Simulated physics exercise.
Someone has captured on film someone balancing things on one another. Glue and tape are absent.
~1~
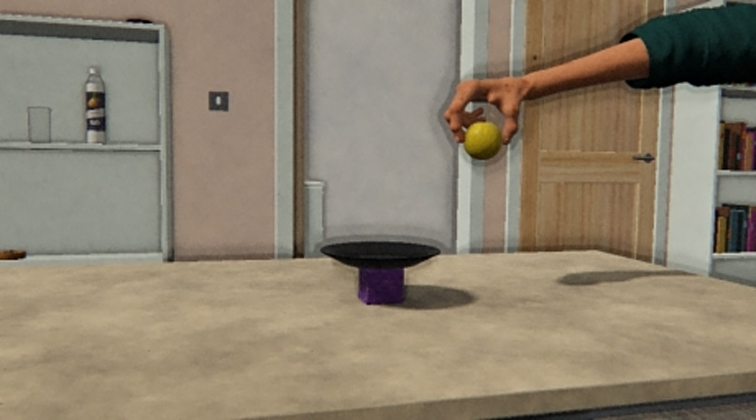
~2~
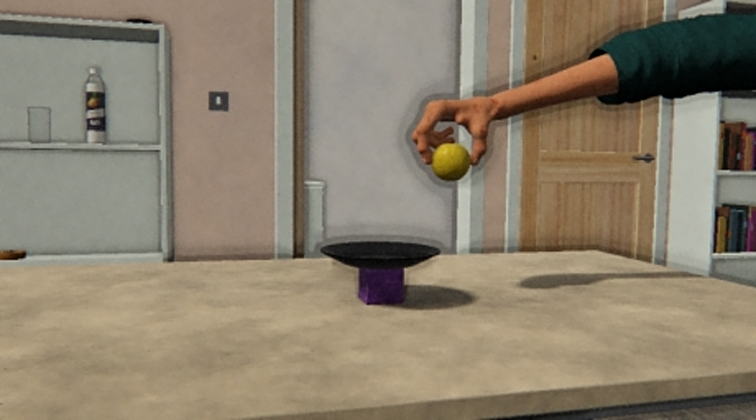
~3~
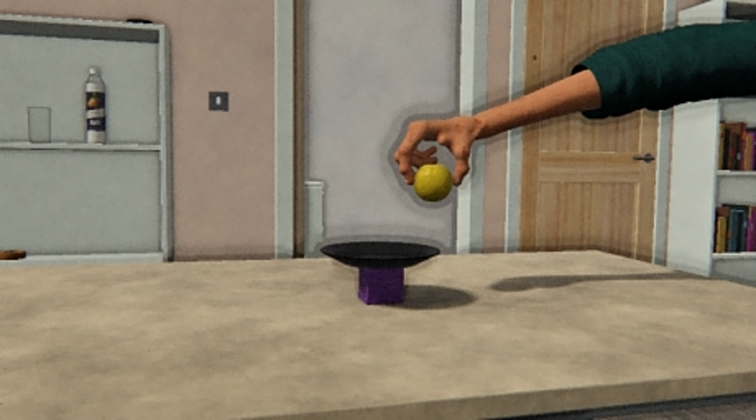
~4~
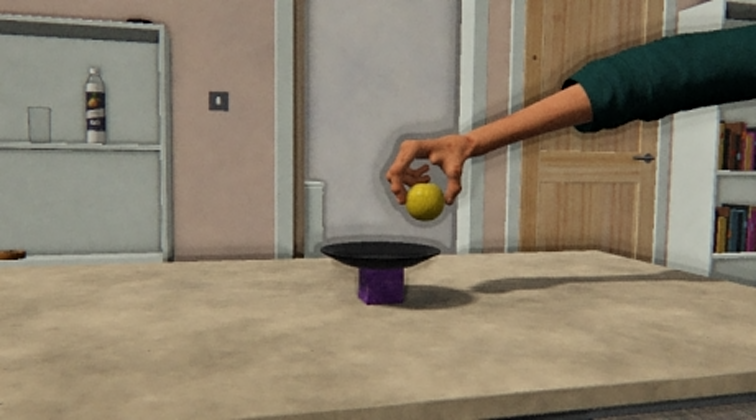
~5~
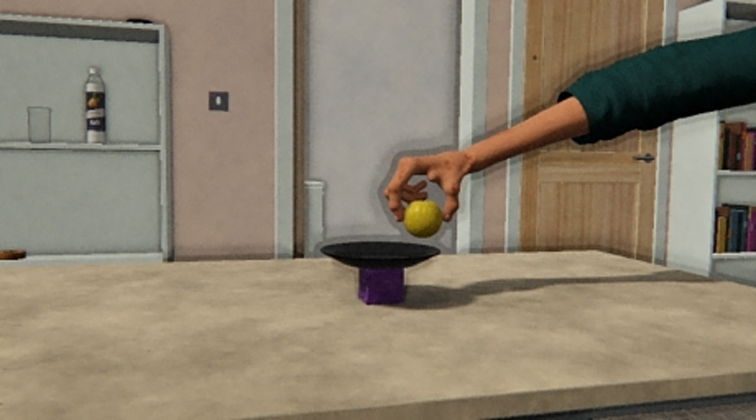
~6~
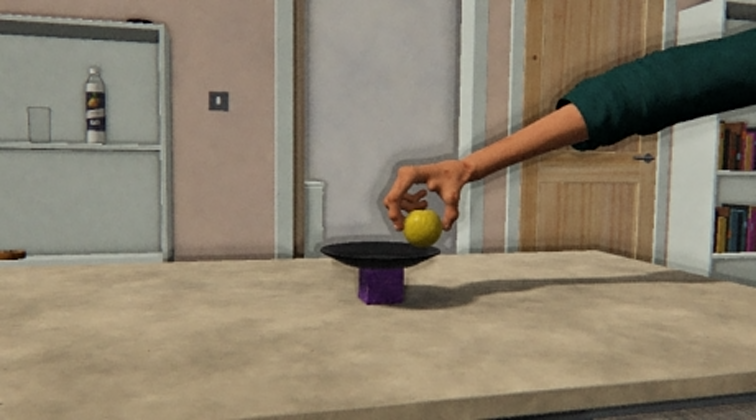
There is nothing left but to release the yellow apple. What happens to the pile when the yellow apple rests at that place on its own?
Most likely the pile will stay as built.
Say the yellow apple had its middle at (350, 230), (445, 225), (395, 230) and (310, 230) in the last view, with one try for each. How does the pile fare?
Attempt one, the pile survives; attempt two, it falls over; attempt three, it survives; attempt four, it falls over.
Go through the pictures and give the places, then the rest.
Coming down; yellow apple (483, 141); purple block (381, 282), in the first picture.
Coming down; yellow apple (451, 162); purple block (381, 282), in the second picture.
Coming down; yellow apple (433, 183); purple block (381, 282), in the third picture.
Coming down; yellow apple (425, 201); purple block (381, 282), in the fourth picture.
Coming down; yellow apple (423, 218); purple block (381, 282), in the fifth picture.
Set down, still held; yellow apple (423, 228); purple block (381, 282), in the sixth picture.
Then, 0.30 s on from there, no change.
Then, 0.80 s on from there, yellow apple resting near (423, 228).
In the end, all 3 unmoved. At the end, from the last picture's camera, yellow apple near (423, 228). The pile holds.
